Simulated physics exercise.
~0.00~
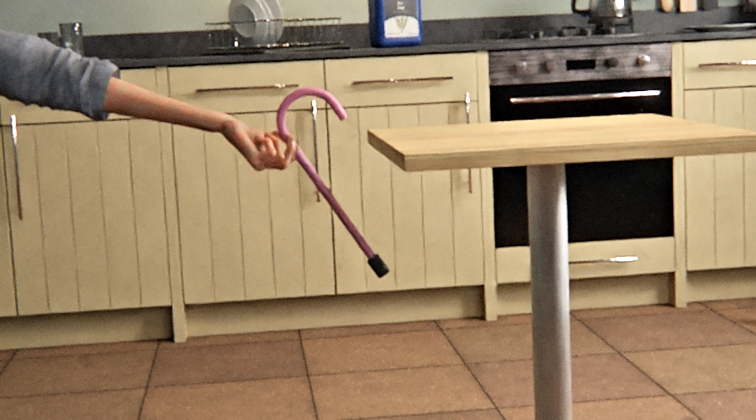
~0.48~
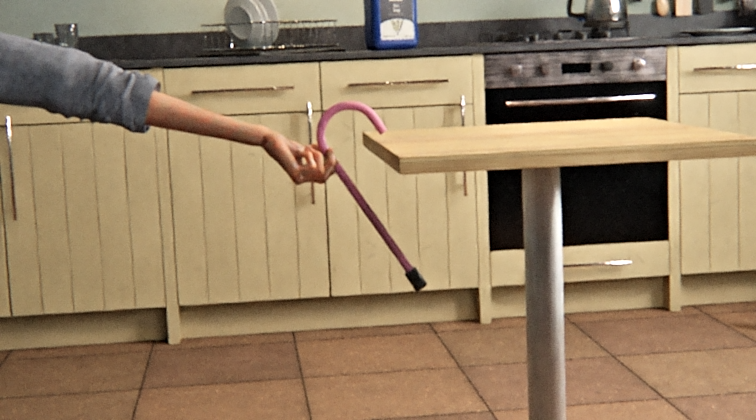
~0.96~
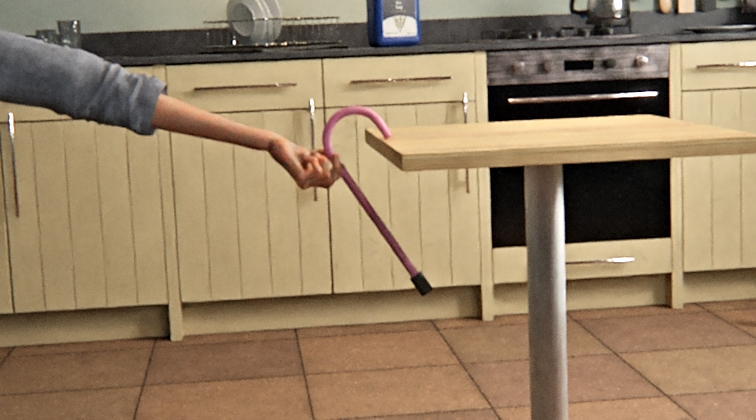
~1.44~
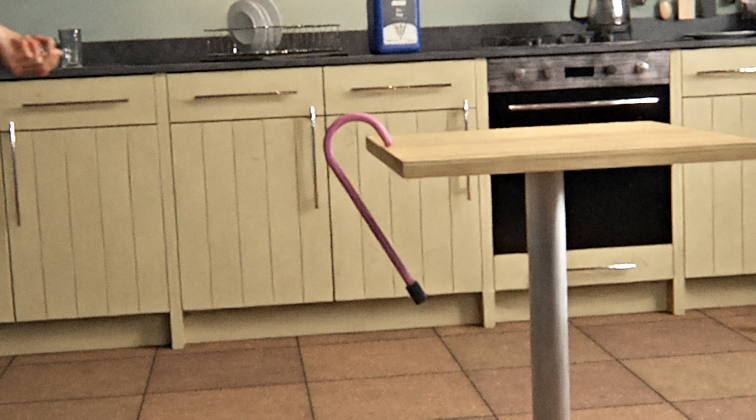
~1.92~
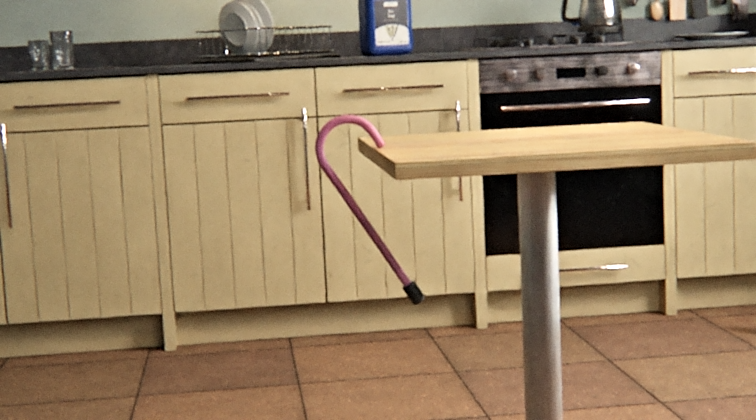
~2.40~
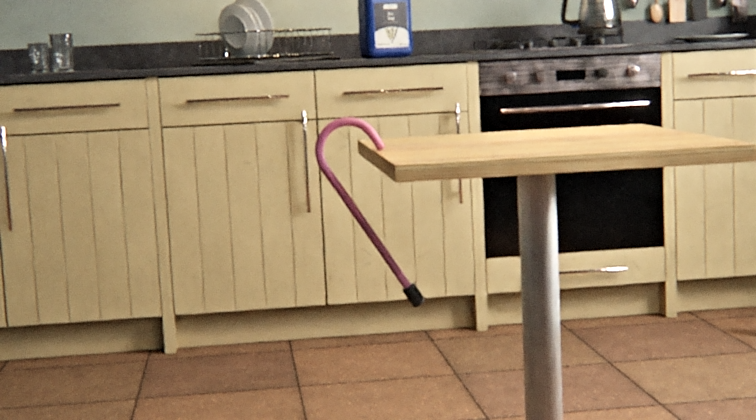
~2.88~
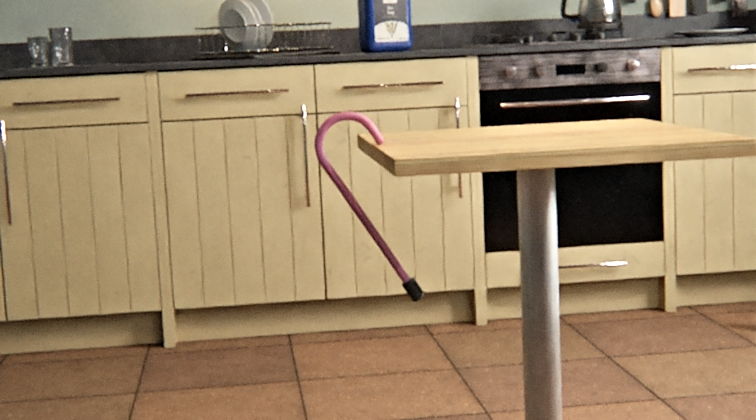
The footage shows a hand moving a pink cane right toward a wooden table in a kitchen and hooking its curved handle on the table's left edge. The hand lets go and withdraws to the left, and the cane stays hanging there at a slant.
